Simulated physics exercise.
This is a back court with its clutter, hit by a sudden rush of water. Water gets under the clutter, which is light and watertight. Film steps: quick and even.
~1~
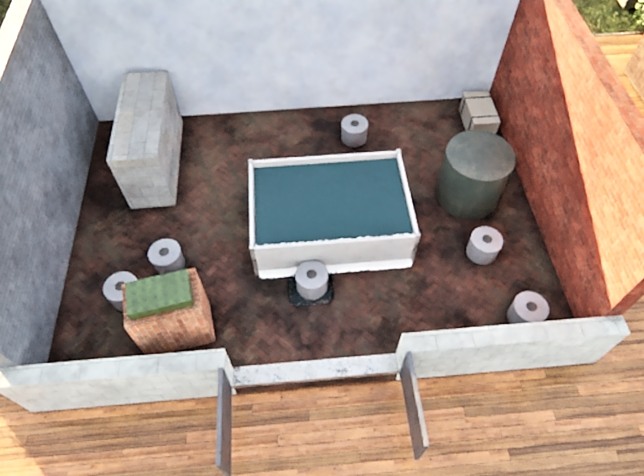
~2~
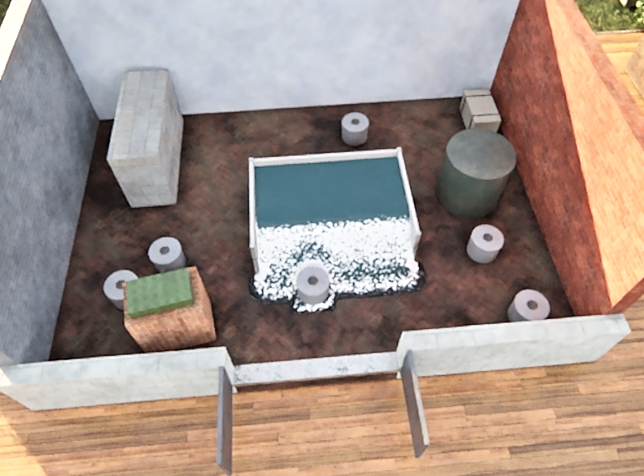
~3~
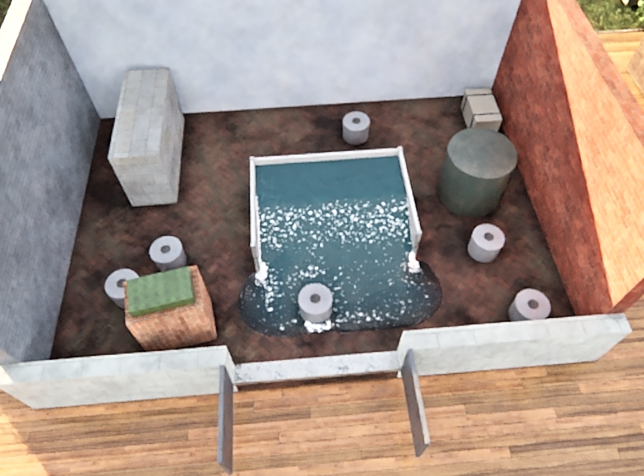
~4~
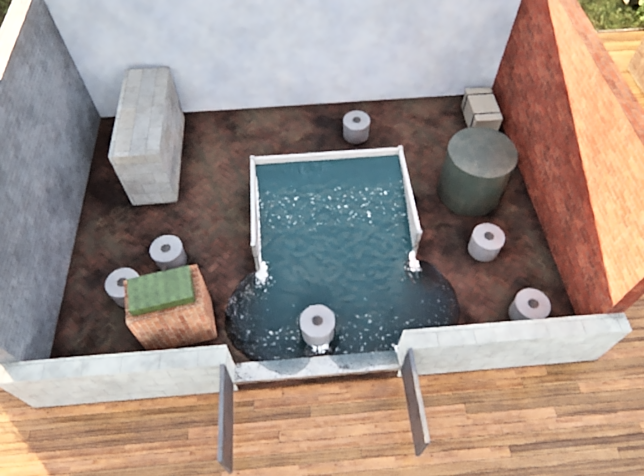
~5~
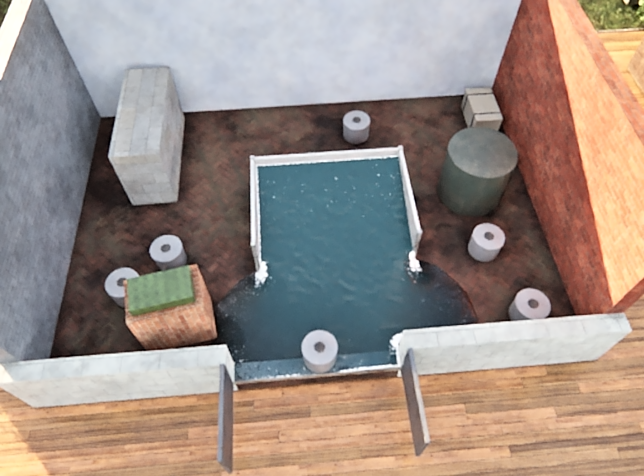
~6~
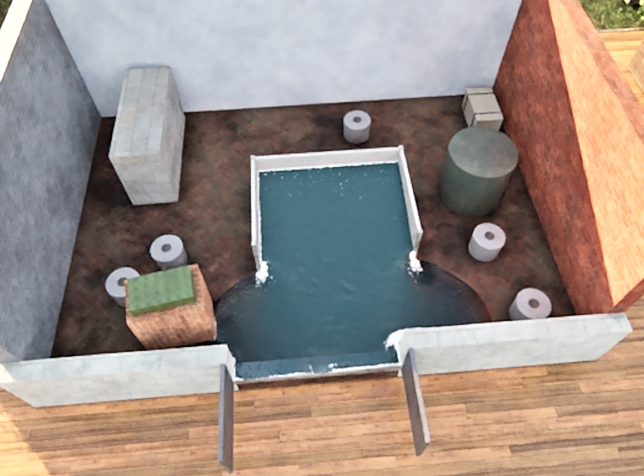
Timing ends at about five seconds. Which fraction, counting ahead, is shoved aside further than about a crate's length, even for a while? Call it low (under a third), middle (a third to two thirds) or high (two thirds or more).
Low.
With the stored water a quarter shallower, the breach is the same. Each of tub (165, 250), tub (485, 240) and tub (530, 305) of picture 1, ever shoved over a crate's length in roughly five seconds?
Fell short, fell short, went the distance.
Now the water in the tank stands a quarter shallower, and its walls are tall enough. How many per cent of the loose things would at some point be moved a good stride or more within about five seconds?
Share displaced: Approx. 20 percent.
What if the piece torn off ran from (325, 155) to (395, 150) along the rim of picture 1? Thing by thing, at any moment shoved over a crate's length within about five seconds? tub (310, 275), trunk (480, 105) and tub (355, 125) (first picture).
In turn: Stayed within it, moved that far, moved that far.
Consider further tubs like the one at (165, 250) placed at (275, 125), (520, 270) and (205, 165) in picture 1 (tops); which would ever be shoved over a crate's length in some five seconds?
Taking them one at a time: Remains close, then gets driven off, then remains close.
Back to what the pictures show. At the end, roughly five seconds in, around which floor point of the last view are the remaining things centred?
Close to pixel (336, 203).
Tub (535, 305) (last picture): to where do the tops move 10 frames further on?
It should end up around (546, 247).
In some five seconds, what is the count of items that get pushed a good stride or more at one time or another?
I get 2.
A moment on, 1 of 8 are well off their spots; 0 afloat.
Next, 2 of 8 are well off their spots; 0 afloat.
Later, 2 of 8 are well off their spots; 0 afloat.
In the end, 2 of 8 are well off their spots, and 2 have been at some point; 0 afloat.
